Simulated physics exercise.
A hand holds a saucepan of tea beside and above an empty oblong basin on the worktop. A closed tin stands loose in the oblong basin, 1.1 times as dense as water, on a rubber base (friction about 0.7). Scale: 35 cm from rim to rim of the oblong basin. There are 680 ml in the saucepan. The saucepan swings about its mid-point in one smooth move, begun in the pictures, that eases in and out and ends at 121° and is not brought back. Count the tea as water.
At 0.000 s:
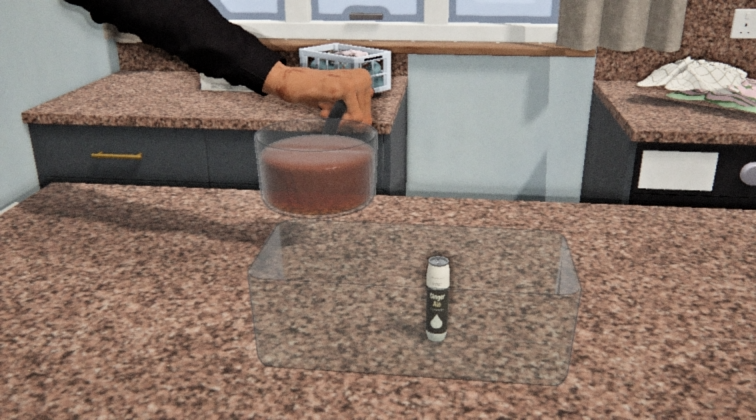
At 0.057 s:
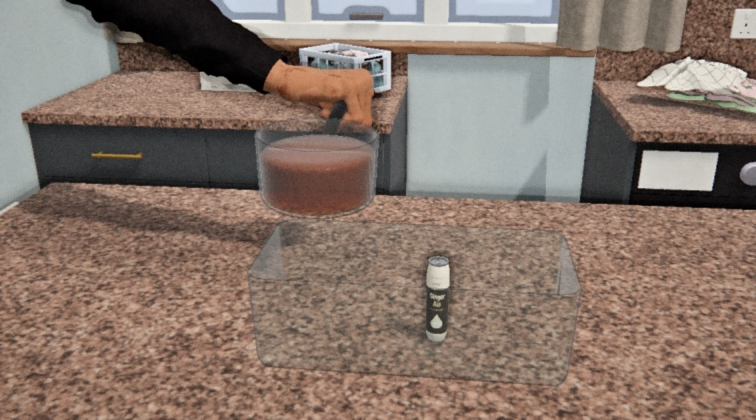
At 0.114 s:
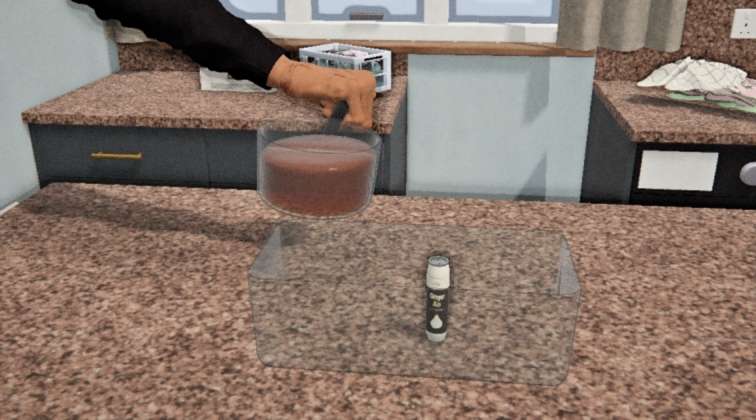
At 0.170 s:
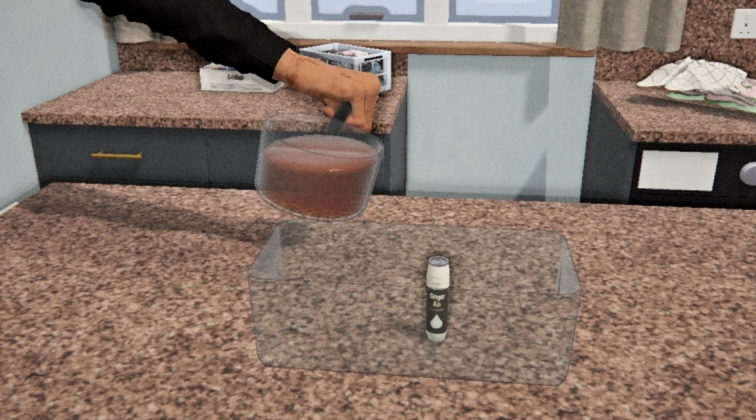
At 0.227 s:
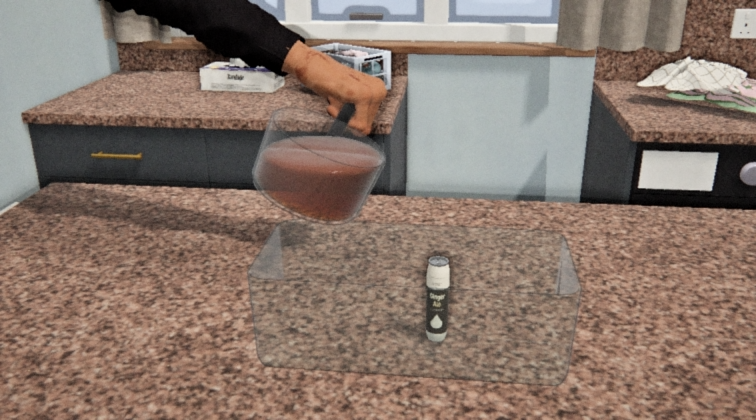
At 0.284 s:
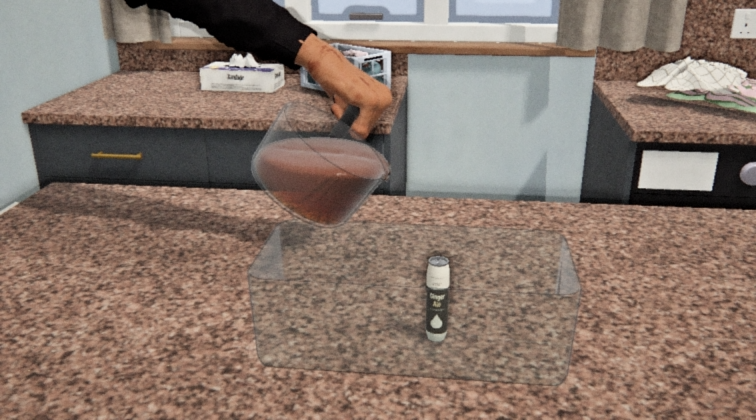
A hand holds a clear saucepan of reddish-brown tea almost level above the left side of a transparent oblong basin on a speckled worktop. The saucepan then leans steadily further to the right as the hand turns, while the small closed container standing inside the basin stays still.
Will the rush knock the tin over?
It falls.
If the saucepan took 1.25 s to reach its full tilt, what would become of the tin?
The tin goes over.
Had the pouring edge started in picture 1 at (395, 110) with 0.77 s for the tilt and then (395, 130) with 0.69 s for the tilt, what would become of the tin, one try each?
First it topples; then it falls.
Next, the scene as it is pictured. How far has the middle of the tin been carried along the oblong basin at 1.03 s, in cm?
Some 8 cm.
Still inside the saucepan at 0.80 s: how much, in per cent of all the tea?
Near 2 in a hundred.
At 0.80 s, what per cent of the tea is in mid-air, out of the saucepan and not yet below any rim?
Some 2 per cent.
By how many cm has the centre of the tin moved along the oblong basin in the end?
About 7.5 cm.
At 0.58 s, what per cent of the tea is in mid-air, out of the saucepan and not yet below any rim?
Some 26 per cent.
After 0.58 s the tilt is 103° and 23 per cent is still to pour; the tin stands where it began.
After 0.80 s the tilt is 121° and 2 per cent is still to pour; the tin leans 34°.
After 1.03 s the tilt is 121° and 0 per cent is still to pour; the tin lies on its side.
After 1.28 s the tilt is 121° and 0 per cent is still to pour; the tin lies on its side.
In the end the tin lies on its side.
